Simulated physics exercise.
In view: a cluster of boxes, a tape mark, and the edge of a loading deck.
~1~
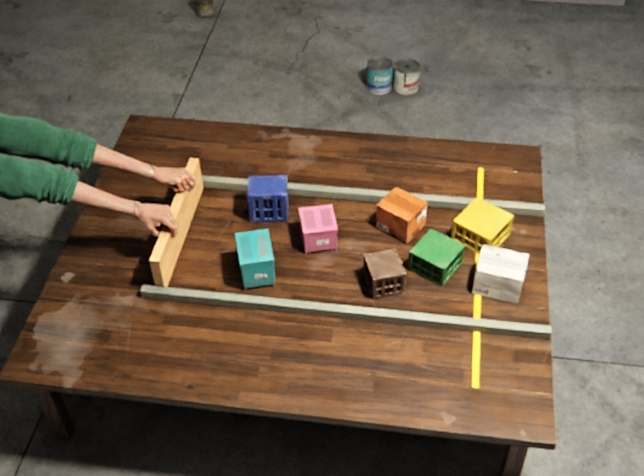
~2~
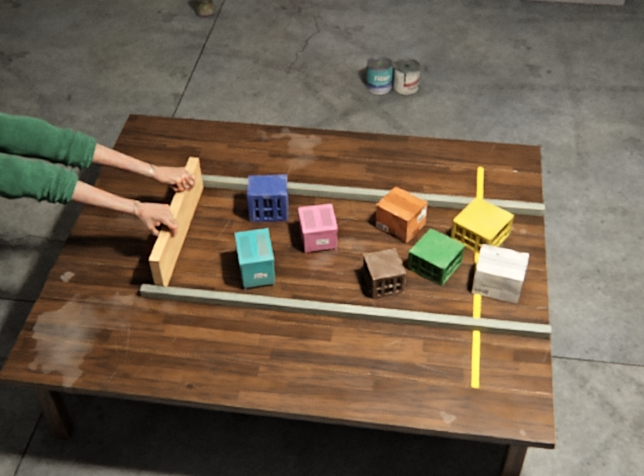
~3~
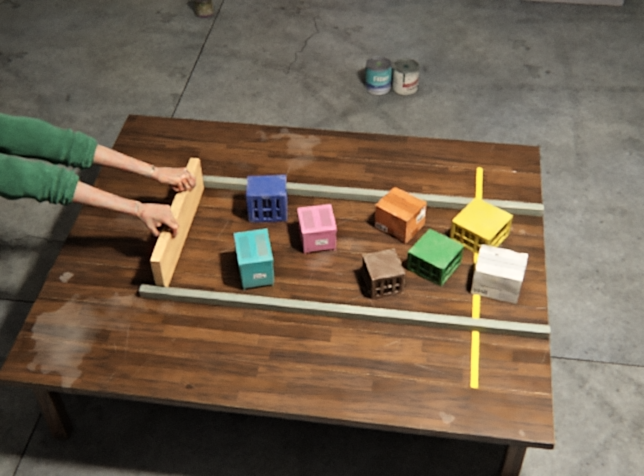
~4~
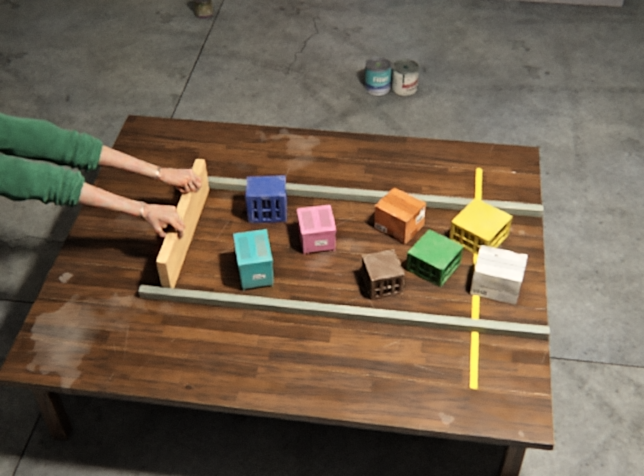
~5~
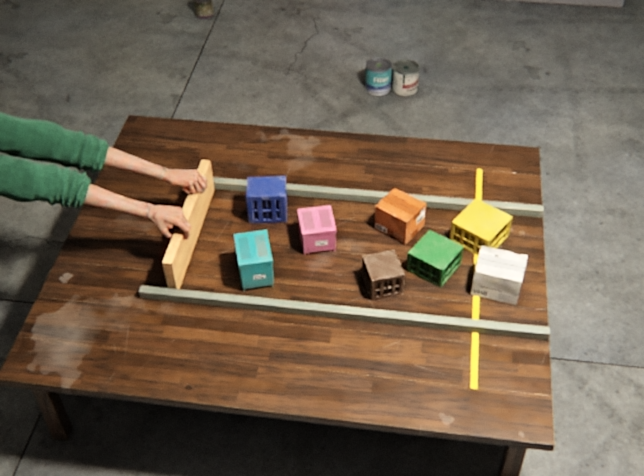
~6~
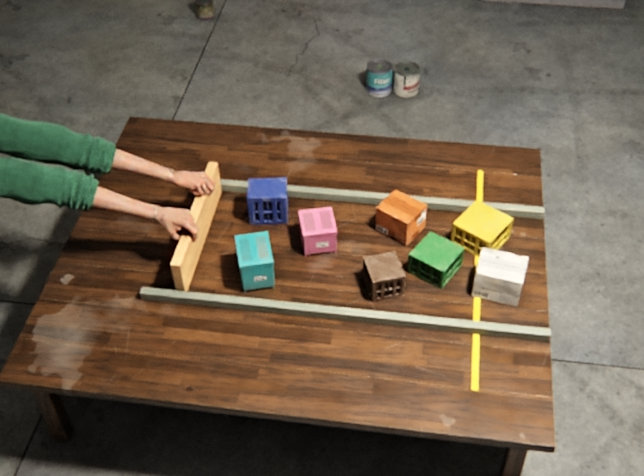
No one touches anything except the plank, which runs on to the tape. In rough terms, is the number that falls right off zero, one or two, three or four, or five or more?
The drop will claim one or two of them.
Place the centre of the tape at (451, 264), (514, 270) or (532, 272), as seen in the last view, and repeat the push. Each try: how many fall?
Try by try, 1, 5 and 8.
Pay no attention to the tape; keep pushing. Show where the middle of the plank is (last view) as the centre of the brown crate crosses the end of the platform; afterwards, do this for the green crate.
I reckon its middle sits around (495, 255) and then around (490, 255).
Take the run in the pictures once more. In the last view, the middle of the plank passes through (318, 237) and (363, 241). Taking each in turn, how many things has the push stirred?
It comes to 3 for the first spot, 5 for the other.
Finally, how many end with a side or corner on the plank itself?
Result: 3 in all.
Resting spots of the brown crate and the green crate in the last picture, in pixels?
You'll see the brown crate at (531, 302), with the green crate at (536, 271).
A little later, none off yet; white parcel at rest near (500, 277); yellow crate at rest near (482, 230); green crate at rest near (436, 260).
Next, none off yet; white parcel shifted a little near (523, 282); yellow crate shifted about its own width near (532, 235); green crate shifted about its own width near (483, 266).
When it is over, the number that fall off is one or two; down, yellow crate and white parcel.
